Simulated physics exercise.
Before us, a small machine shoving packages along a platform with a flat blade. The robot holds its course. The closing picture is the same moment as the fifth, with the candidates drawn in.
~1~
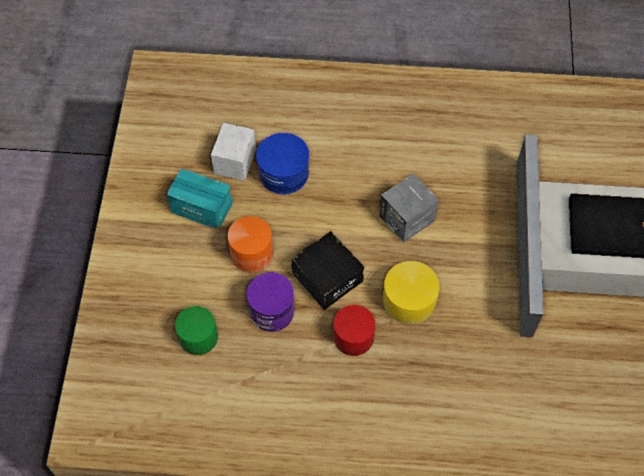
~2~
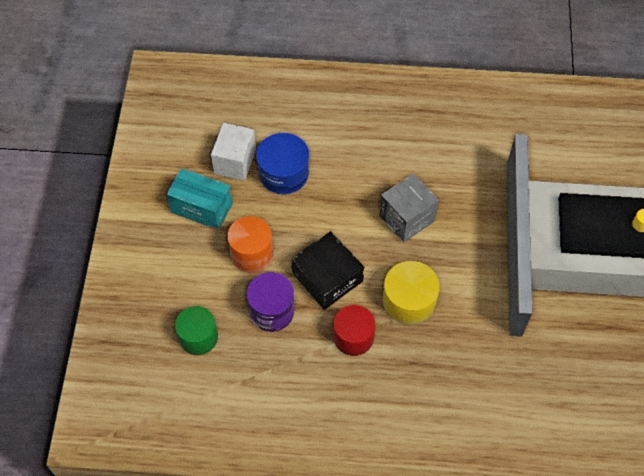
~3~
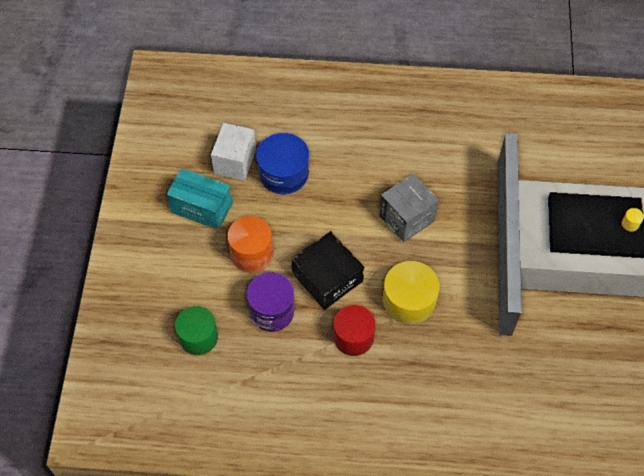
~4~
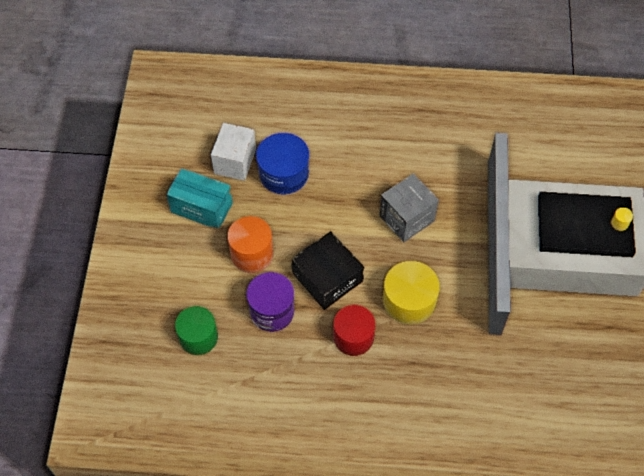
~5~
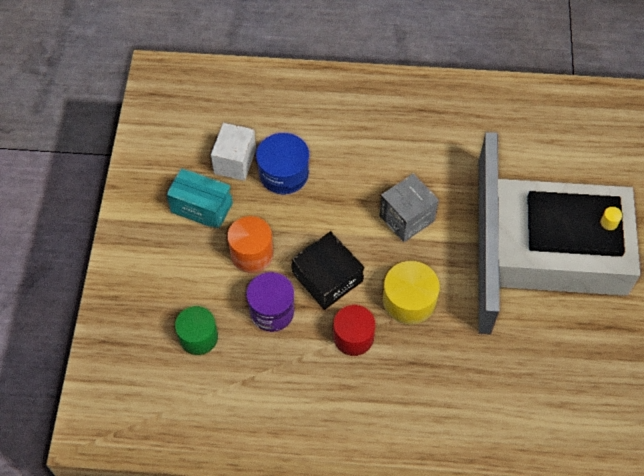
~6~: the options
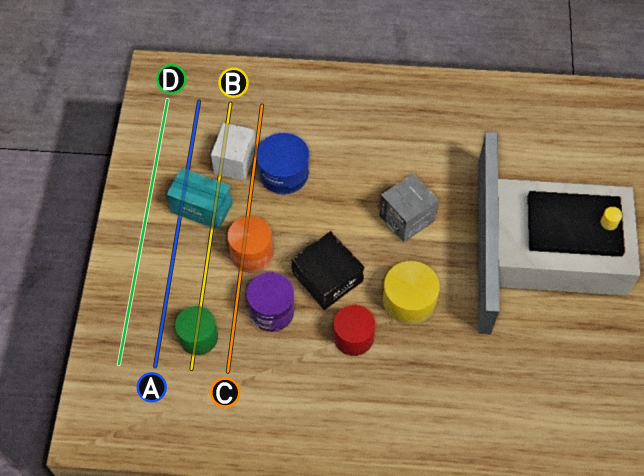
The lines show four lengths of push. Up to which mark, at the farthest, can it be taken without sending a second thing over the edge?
It can go as far as A.
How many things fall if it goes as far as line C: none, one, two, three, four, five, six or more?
The count is none.
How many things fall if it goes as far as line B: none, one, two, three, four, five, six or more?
By then, none.
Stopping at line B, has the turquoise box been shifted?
Yes.
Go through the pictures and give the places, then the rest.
The first frame shows green canister (197, 331); turquoise box (200, 199); white crate (234, 152).
The second frame shows robot (600, 224); yellow canister (411, 293).
The third frame shows robot (589, 223); black box (327, 270).
The fourth frame shows robot (579, 223); orange canister (251, 245).
The fifth frame shows robot (568, 222); blue pail (283, 164); green canister (197, 331); turquoise box (200, 199).
On the marked copy, A at (179, 224); B at (212, 227); C at (246, 229); D at (145, 222).
Following A. Soon after the start, robot (452, 215); red canister (350, 335); yellow canister (338, 289).
Later, robot (339, 207); turquoise box (178, 166); orange canister (176, 209).
In the end, robot (252, 202); turquoise box (118, 162); orange canister (116, 201); none fallen.
As for the rest, B is within the limit but short; C is within the limit but short; D drops two.
